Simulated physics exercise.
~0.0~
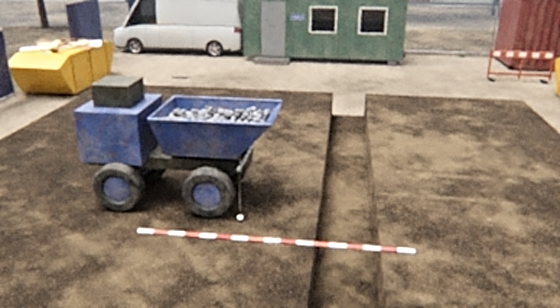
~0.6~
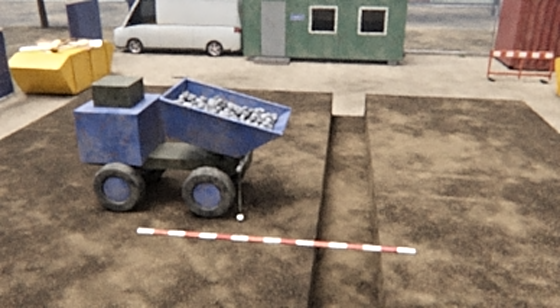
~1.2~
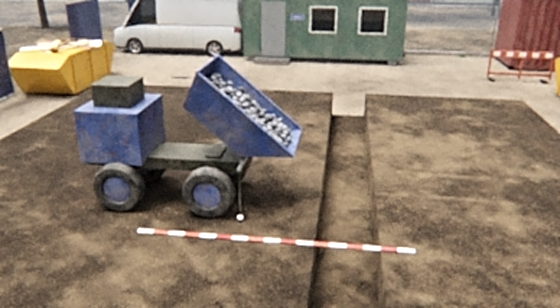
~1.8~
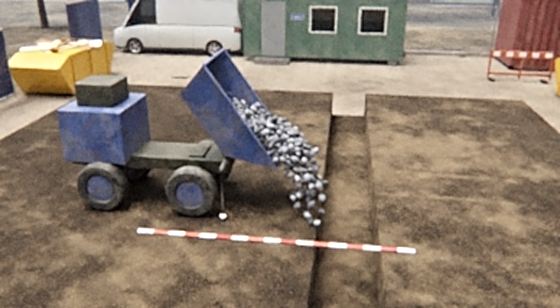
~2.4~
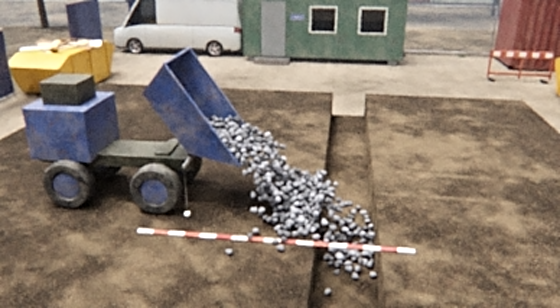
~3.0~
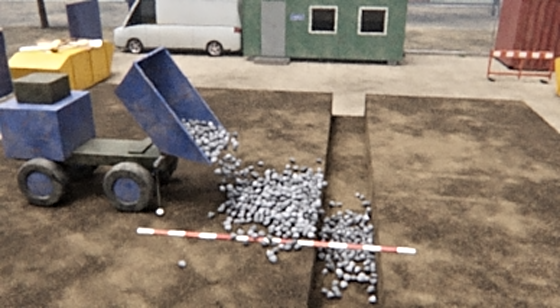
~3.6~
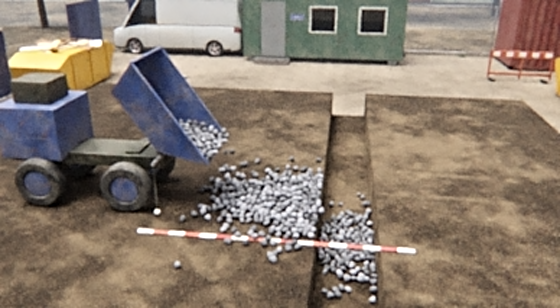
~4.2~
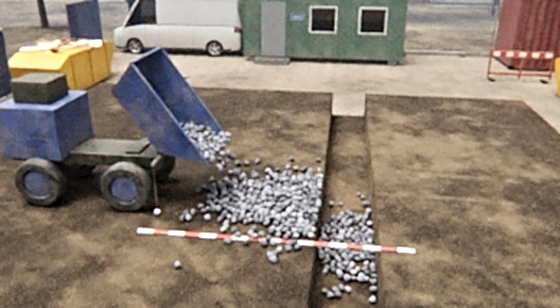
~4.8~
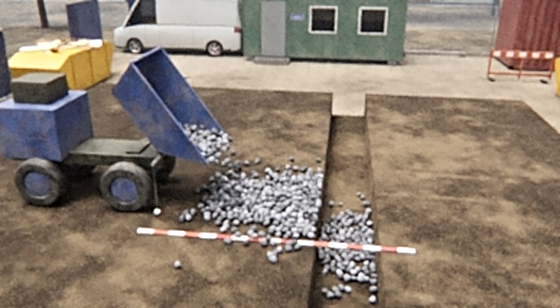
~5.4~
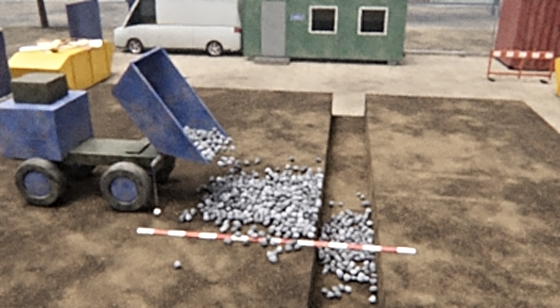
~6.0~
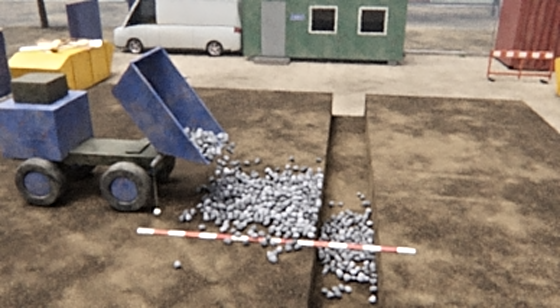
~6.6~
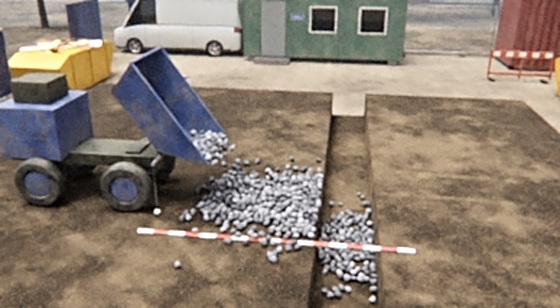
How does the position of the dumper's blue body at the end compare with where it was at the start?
At the end the body is farther to the left and a little higher, tipped steeply toward the trench, whereas at the start it sat level and nearer the trench.
